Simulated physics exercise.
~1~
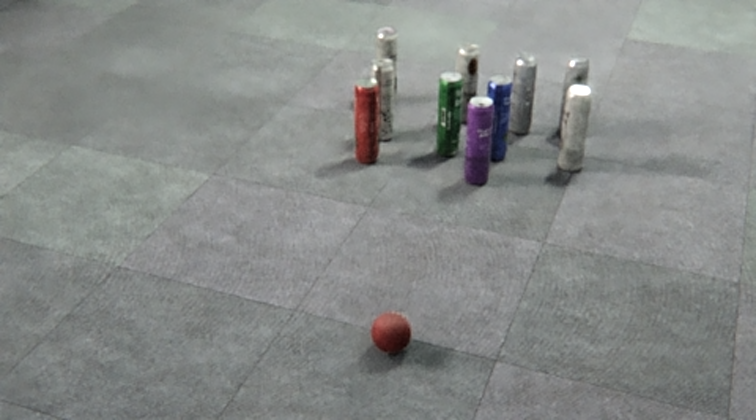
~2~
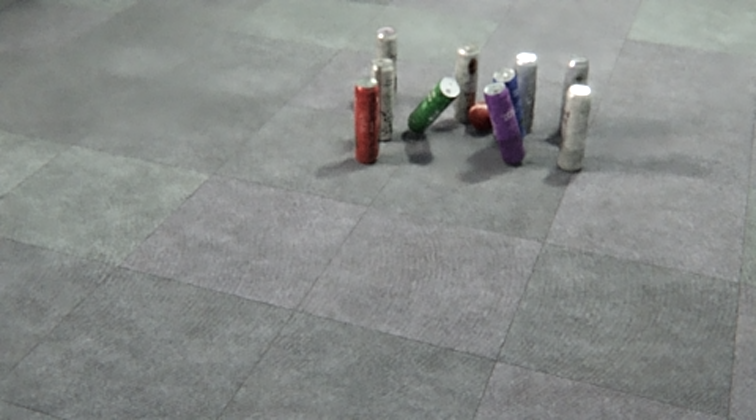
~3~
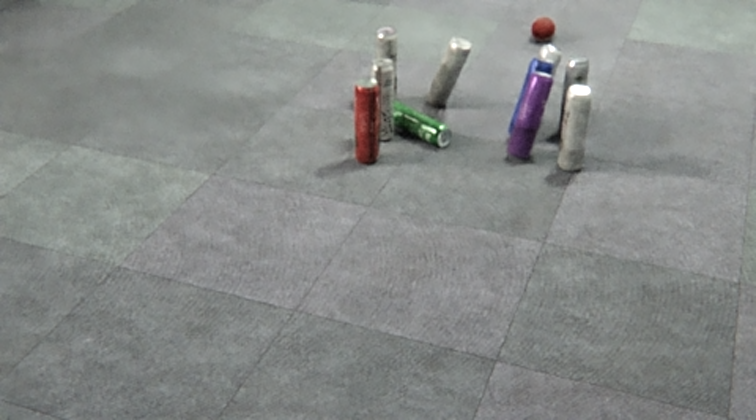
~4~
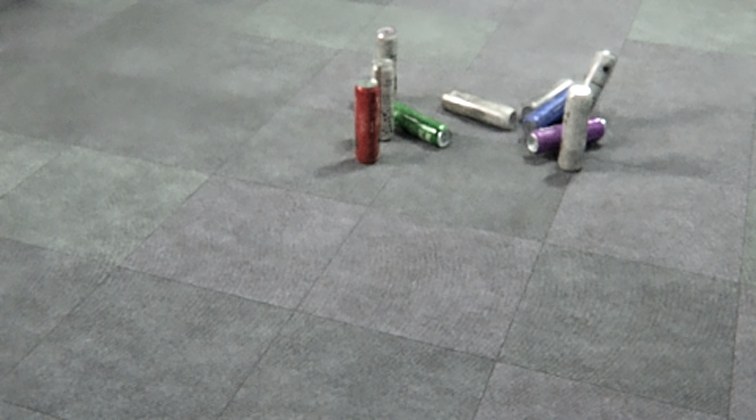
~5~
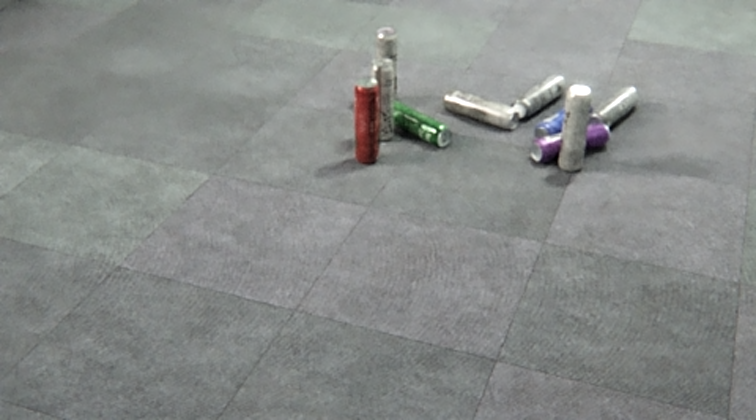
A red ball rolls into a group of upright tubes, toppling six and leaving four standing.
